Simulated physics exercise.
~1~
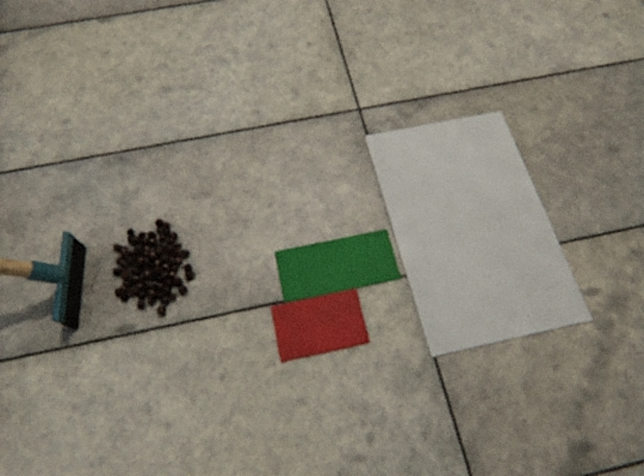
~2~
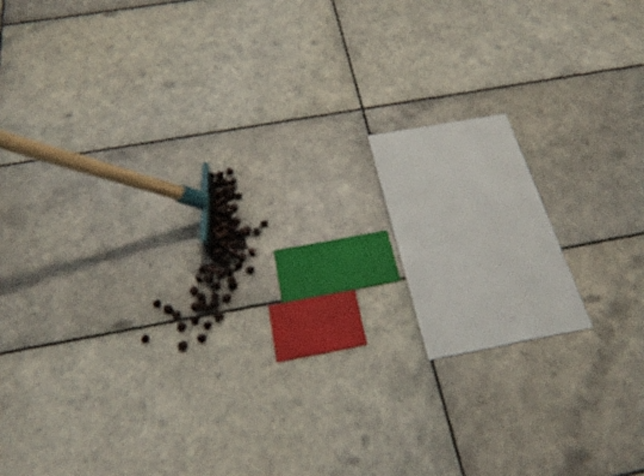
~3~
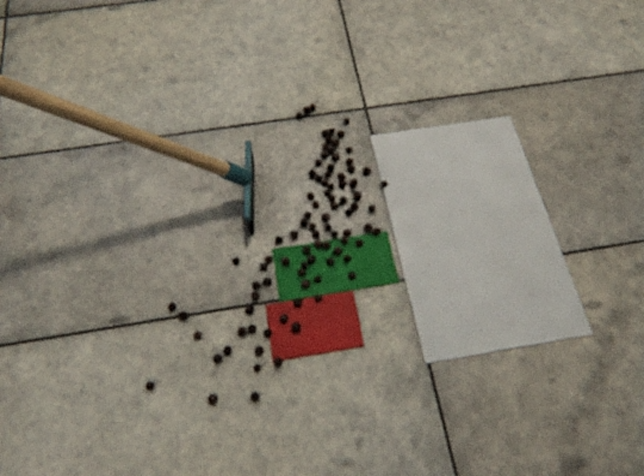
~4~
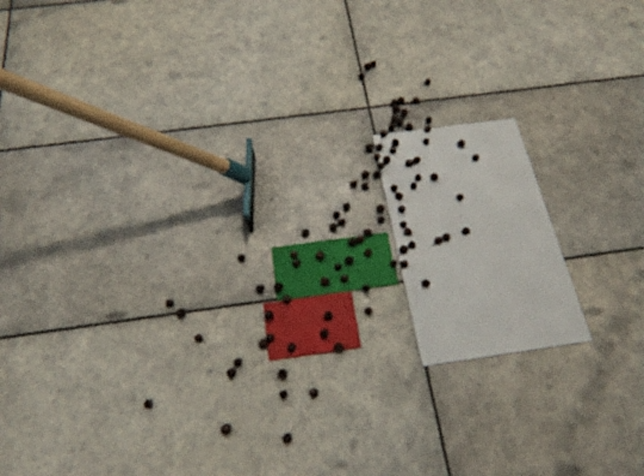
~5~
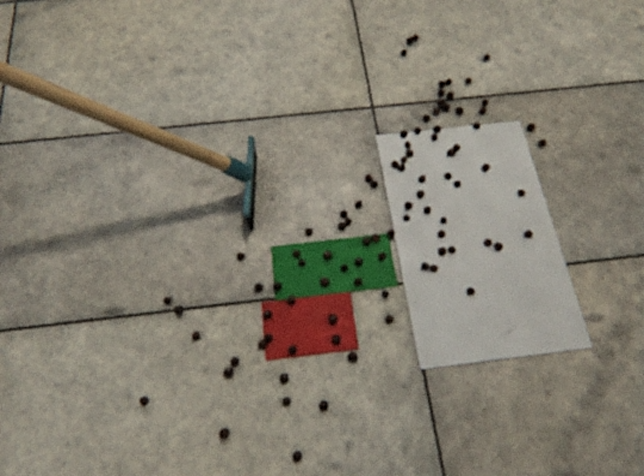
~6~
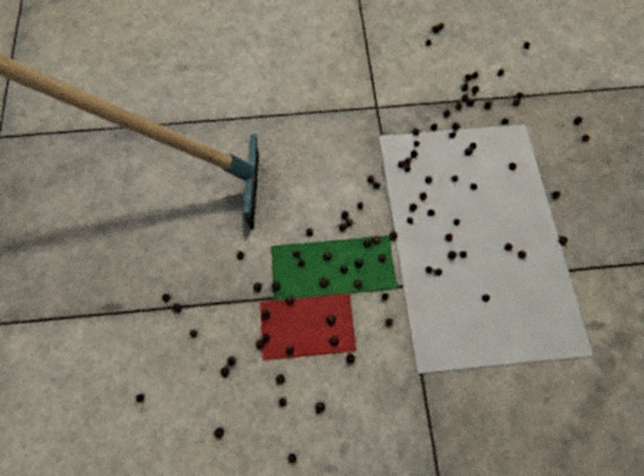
On a floor of large grey stone tiles, a teal squeegee with a wooden handle stands left of a tight cluster of small dark balls, with green, red and white sheets lying to the right. The squeegee sweeps rightwards into the cluster, bunching the balls along its blade while a few stray below. It then stops short of the sheets, and the balls roll on ahead, fanning out over the green and red ones. Many reach the white sheet, and some pass beyond it. At the end they lie widely scattered, with more on the white sheet than on the green or red, and many on bare tile.
